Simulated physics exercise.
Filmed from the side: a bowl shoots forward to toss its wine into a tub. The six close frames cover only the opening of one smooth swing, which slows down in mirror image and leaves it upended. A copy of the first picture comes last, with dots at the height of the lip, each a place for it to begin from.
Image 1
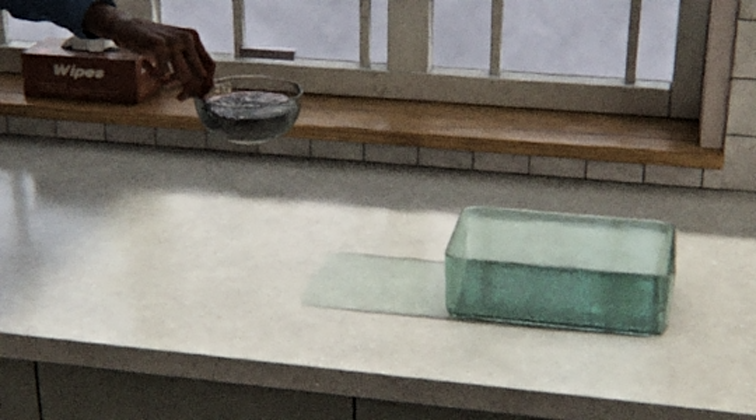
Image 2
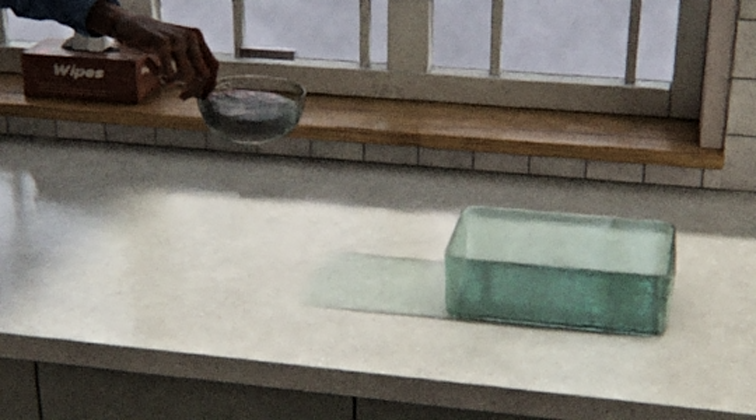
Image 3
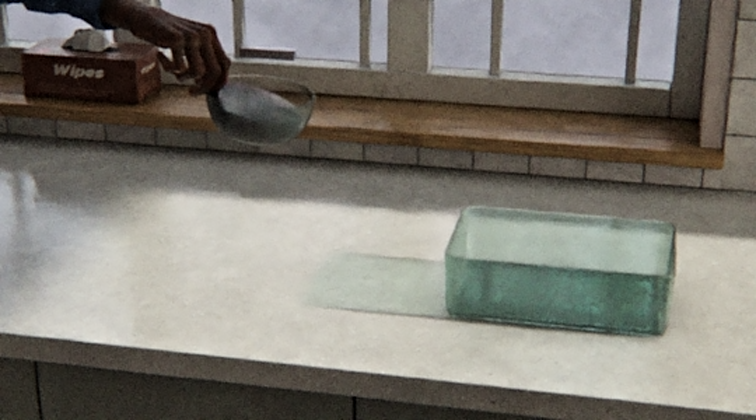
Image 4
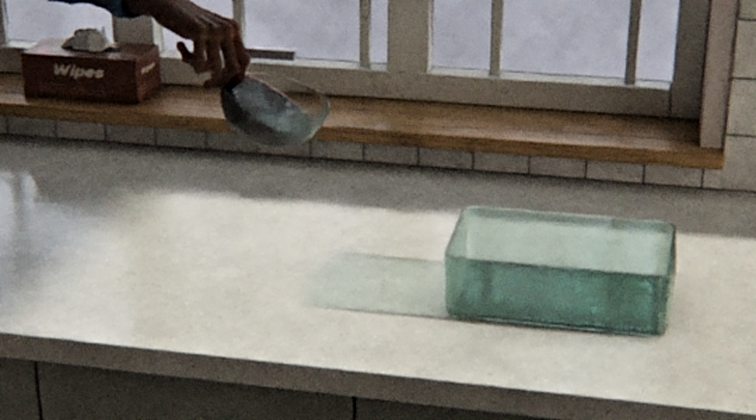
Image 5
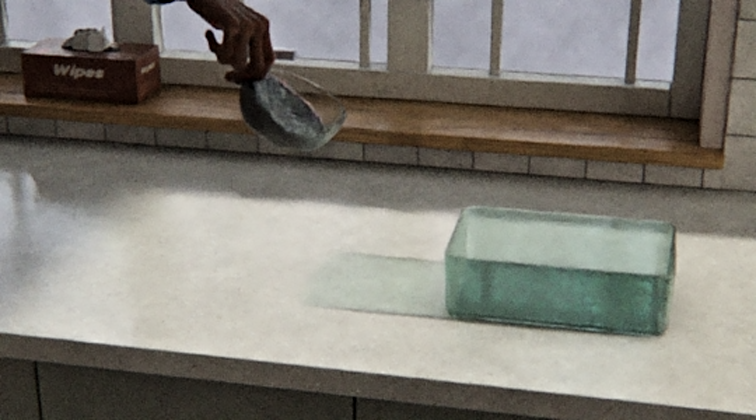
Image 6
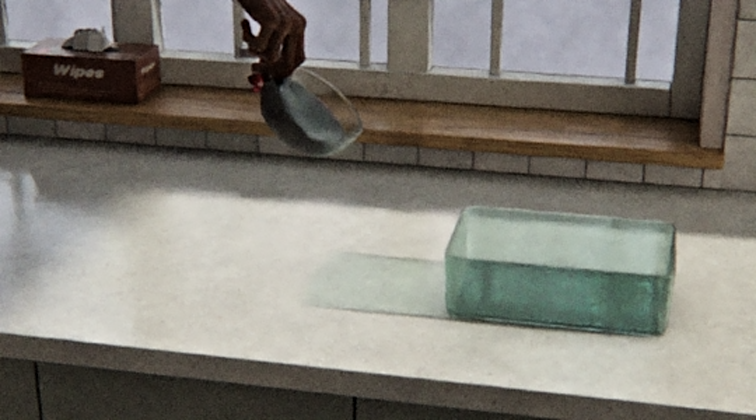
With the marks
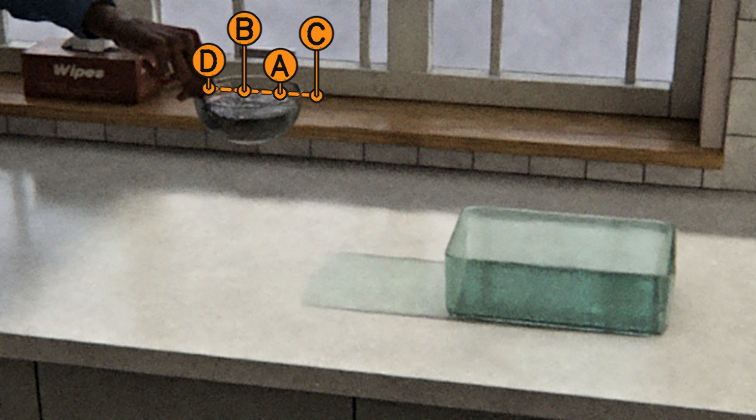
Glass bowl of liquid, held by a hand, moving right above a pale counter and tilting steadily near a green glass tub.
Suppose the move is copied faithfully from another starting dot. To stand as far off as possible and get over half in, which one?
That is dot A.
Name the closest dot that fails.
It is B.
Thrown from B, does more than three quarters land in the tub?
No, less.
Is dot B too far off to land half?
Yes, it does.
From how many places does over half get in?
Two of the four.
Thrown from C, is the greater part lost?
No.
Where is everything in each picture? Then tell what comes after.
Upright, lip at (298, 94); tub from (446, 312) to (667, 334); nothing has left yet.
Upright, lip at (302, 95); nothing has left yet.
Tipped about 5°, lip at (311, 100); nothing has left yet.
Tipped about 13°, lip at (326, 108); wine is over the rim, down to (236, 80).
Tipped about 23°, lip at (343, 118); wine is over the rim, down to (244, 78).
Tipped about 35°, lip at (360, 131); wine is over the rim, down to (262, 86).
On the marked copy, A at (280, 93); B at (244, 90); C at (316, 95); D at (208, 88).
If A is chosen, about 63 % lands in the tub, 27 % falls short and 9 % goes beside or beyond.
If B is chosen, about 22 % lands in the tub, 72 % falls short and 6 % goes beside or beyond.
If C is chosen, about 76 % lands in the tub, 12 % falls short and 11 % goes beside or beyond.
If D is chosen, about 0 % lands in the tub, 97 % falls short and 3 % goes beside or beyond.
